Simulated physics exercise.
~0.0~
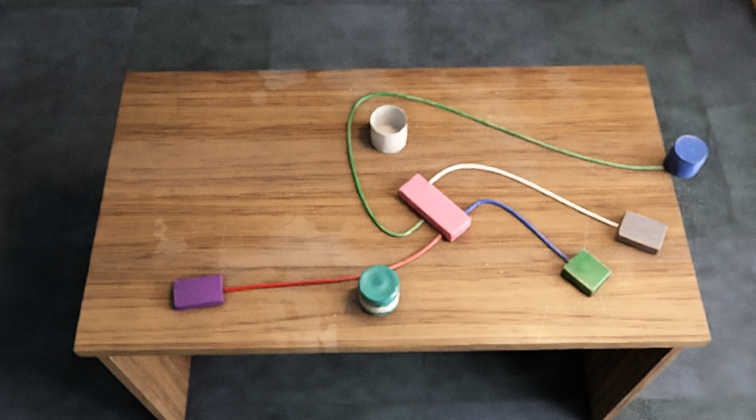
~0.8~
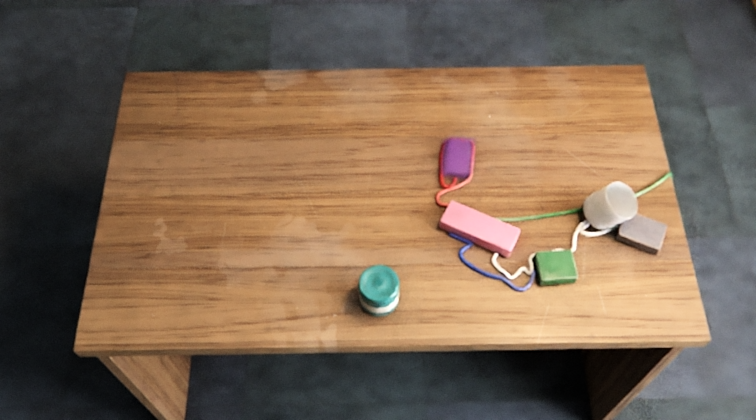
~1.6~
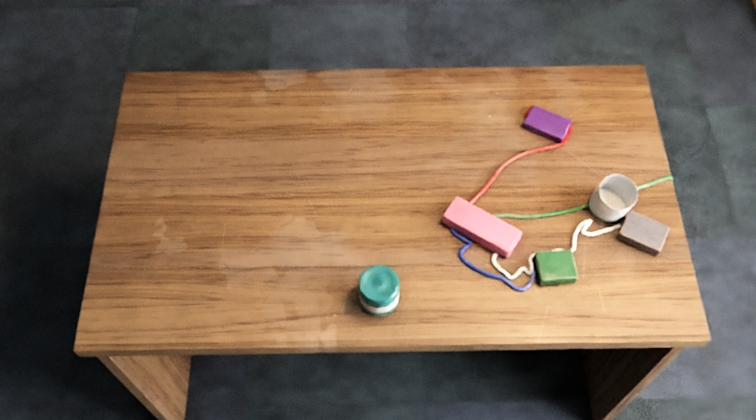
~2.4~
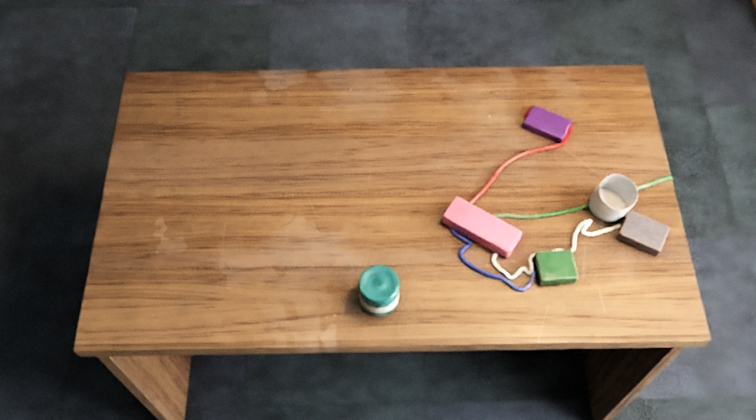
A blue speaker at the right edge of a wooden desk, joined by a green cable to a pink power strip, drops off the side and out of sight. The green cable pulls taut over the edge, and the strip shifts right and slightly down. The purple charger swings far to the right and up on its red cord, the white cup ends up tilted by the grey drive, and the green reader slides left. The charger then travels farther right while the cup settles. Finally everything rests, the teal tin and grey drive still in their places.
